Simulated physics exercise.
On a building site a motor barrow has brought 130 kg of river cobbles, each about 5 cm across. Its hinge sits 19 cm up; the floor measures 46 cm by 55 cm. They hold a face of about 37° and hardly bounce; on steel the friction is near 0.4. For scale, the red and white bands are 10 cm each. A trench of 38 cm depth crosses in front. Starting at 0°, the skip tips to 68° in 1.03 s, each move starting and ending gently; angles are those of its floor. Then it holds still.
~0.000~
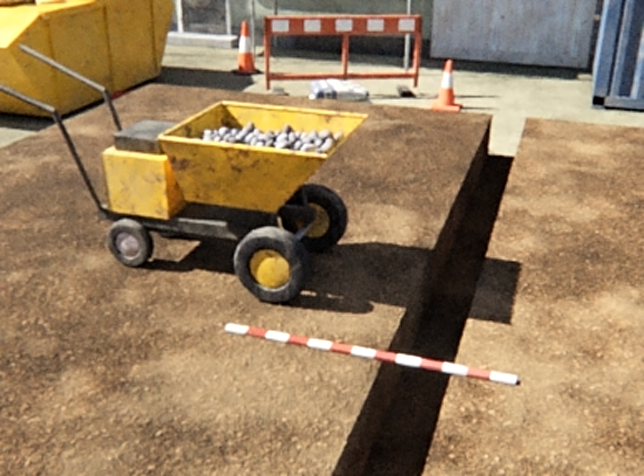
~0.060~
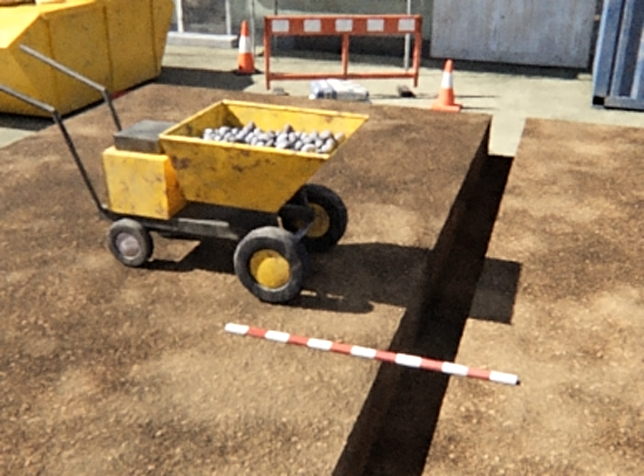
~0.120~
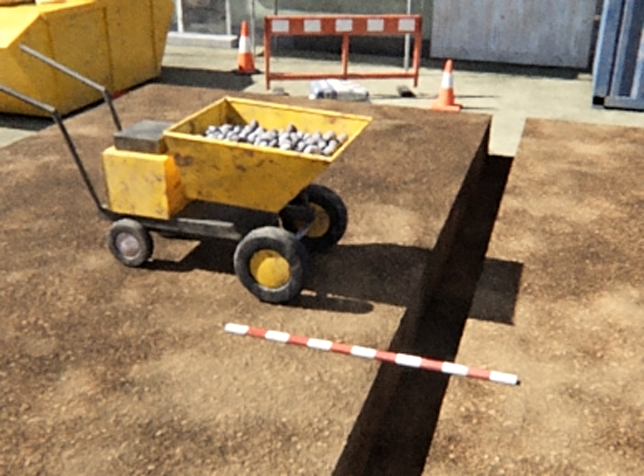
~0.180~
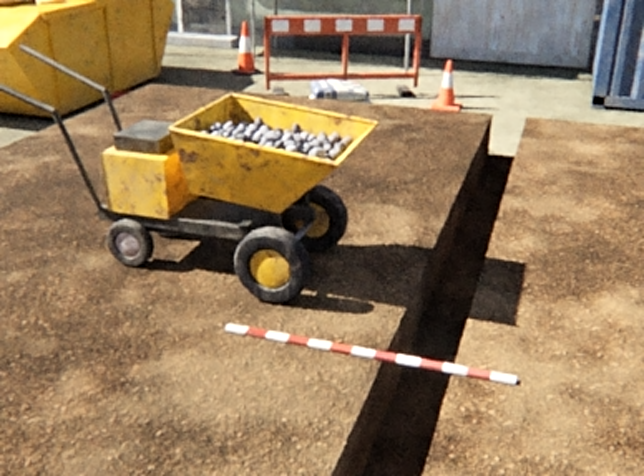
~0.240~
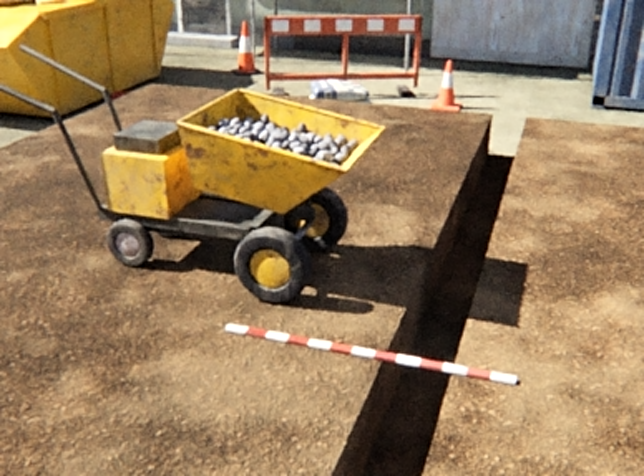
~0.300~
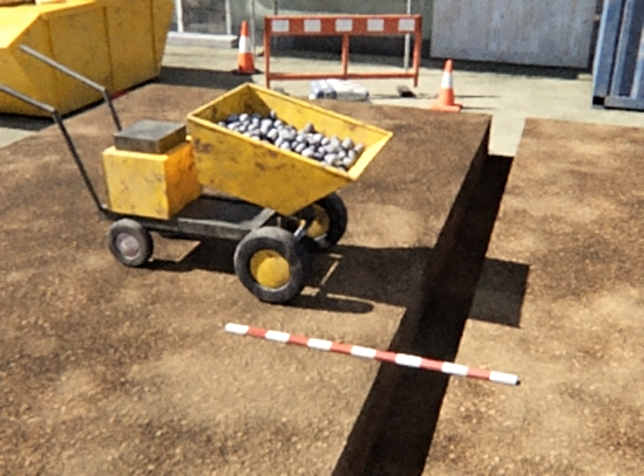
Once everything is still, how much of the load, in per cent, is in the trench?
Some 88 per cent of it.
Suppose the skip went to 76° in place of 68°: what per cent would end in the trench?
Then about 95 per cent.
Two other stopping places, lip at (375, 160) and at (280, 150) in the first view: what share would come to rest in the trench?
About 35 and 65 per cent.
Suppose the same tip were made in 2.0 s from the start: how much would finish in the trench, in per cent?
It would be near 95 per cent.
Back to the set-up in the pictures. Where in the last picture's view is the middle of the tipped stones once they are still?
Around (445, 343).
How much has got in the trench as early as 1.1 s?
About 25 per cent by then.
After 0.8 s the floor is at 57°; 100 % in the skip; the foremost stones are at (403, 238).
After 1.1 s the floor is at 68°; 74 % in the skip, 25 % in the trench, 1 % past the trench; the foremost stones are at (477, 314).
After 1.5 s the floor is at 68°; 32 % in the skip, 56 % in the trench, 12 % past the trench; the foremost stones are at (563, 314).
After 3.4 s the floor is at 68°; 0 % in the skip, 88 % in the trench, 12 % past the trench; the foremost stones are at (626, 317).
